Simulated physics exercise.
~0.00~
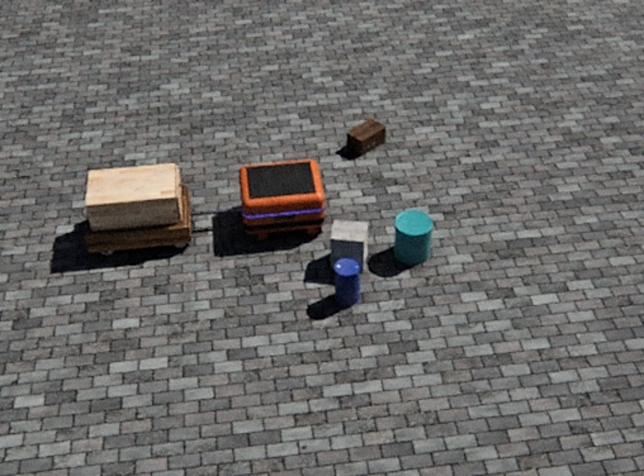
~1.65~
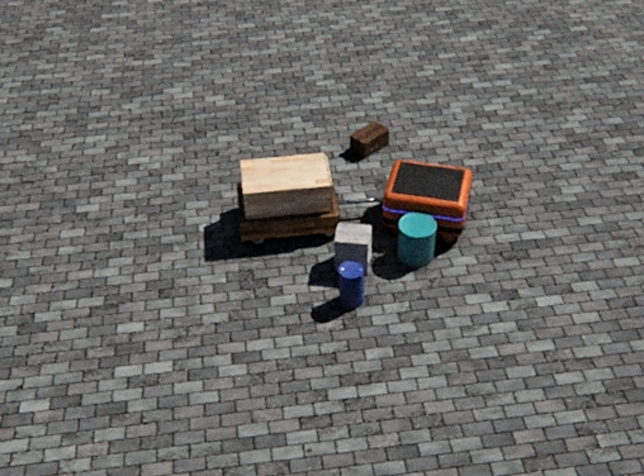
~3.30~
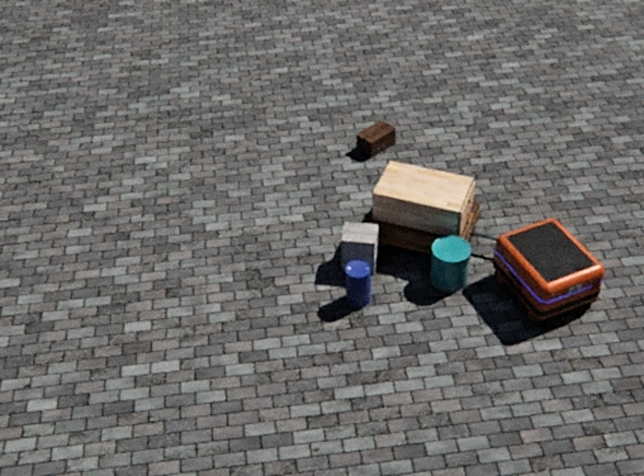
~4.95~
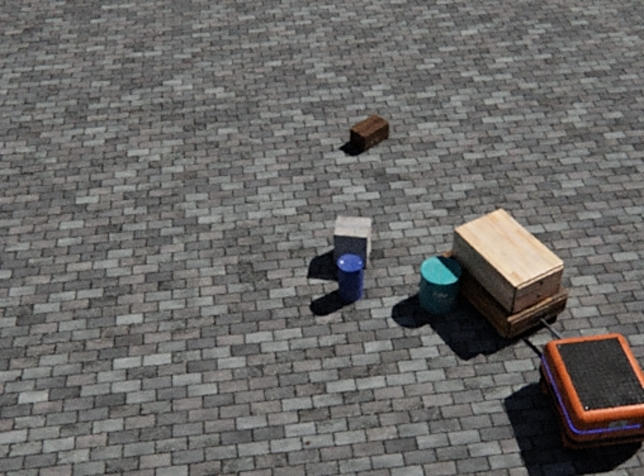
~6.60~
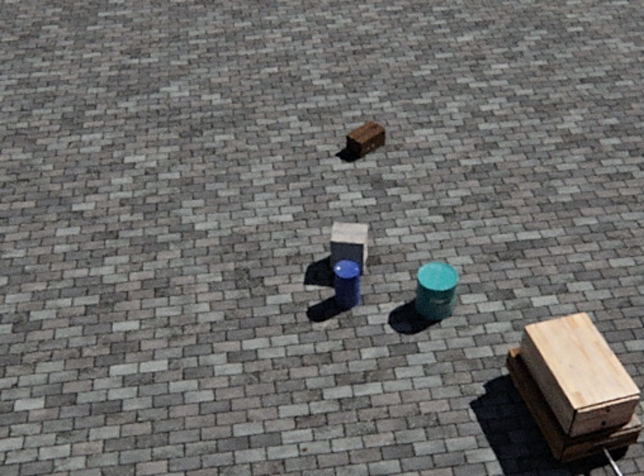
The clip opens on a paved brick surface, where an orange tug with a dark top tows a cart carrying a pale wooden box toward the right. The tug passes behind a white box and a blue canister, then behind a turquoise pail. It curves toward the viewer, and the pail shifts a little to the right and nearer. As the cart follows round close beside it, the pail slides slightly nearer again. Finally the tug leaves view, with the cart at the lower right, the pail upright off its spot, and the canister, white box and brown box still in place.
